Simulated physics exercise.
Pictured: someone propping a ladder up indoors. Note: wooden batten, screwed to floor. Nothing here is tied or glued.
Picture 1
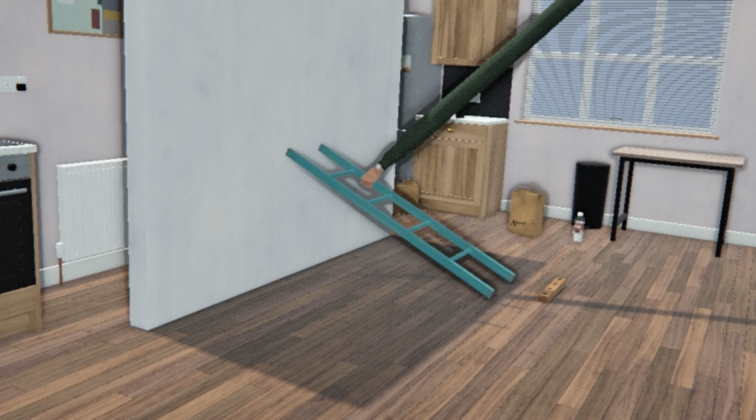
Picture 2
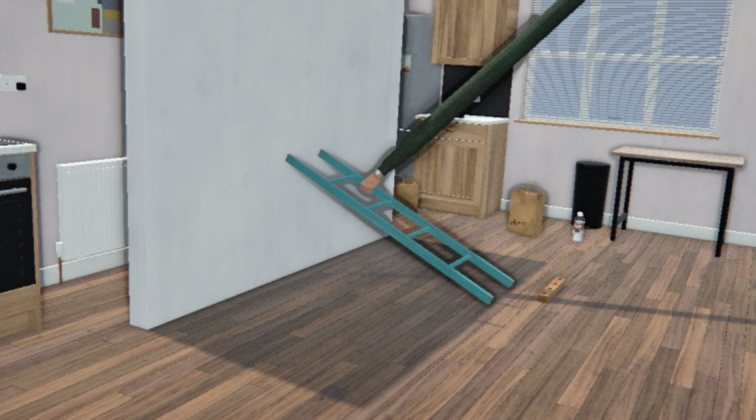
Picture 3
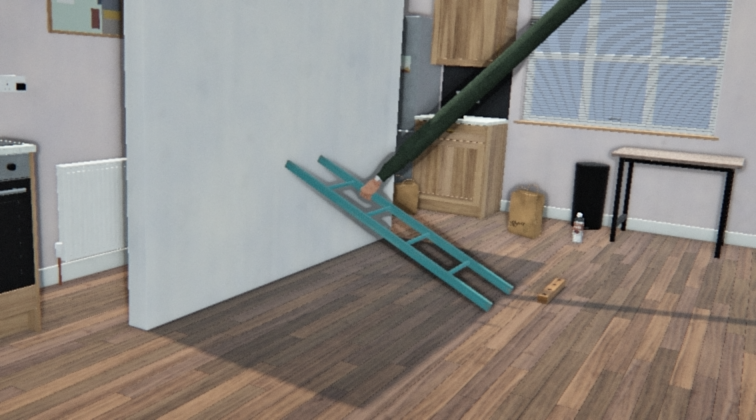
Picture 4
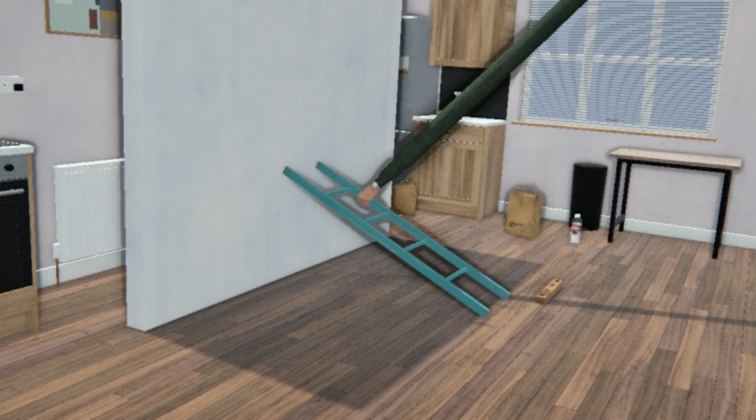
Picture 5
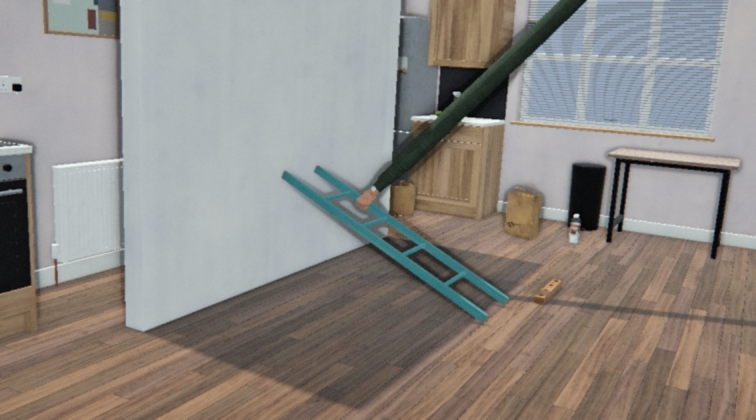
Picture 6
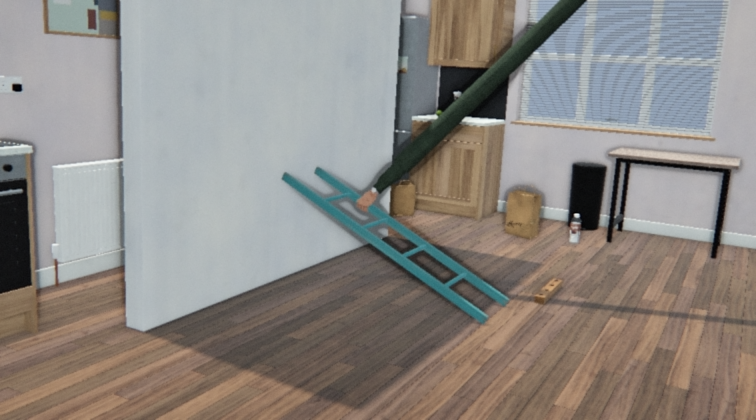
Turquoise ladder leaning at a low angle against a pale wall, its top sliding slightly down as a green-sleeved arm holds it.
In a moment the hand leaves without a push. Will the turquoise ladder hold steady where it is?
No.
Then, 0.32 s on from there, turquoise ladder turned 11° from its first pose near (398, 261).
Then, 0.48 s on from there, turquoise ladder turned 25° from its first pose near (401, 287).
In the end, the turquoise ladder slips down, near (401, 291).
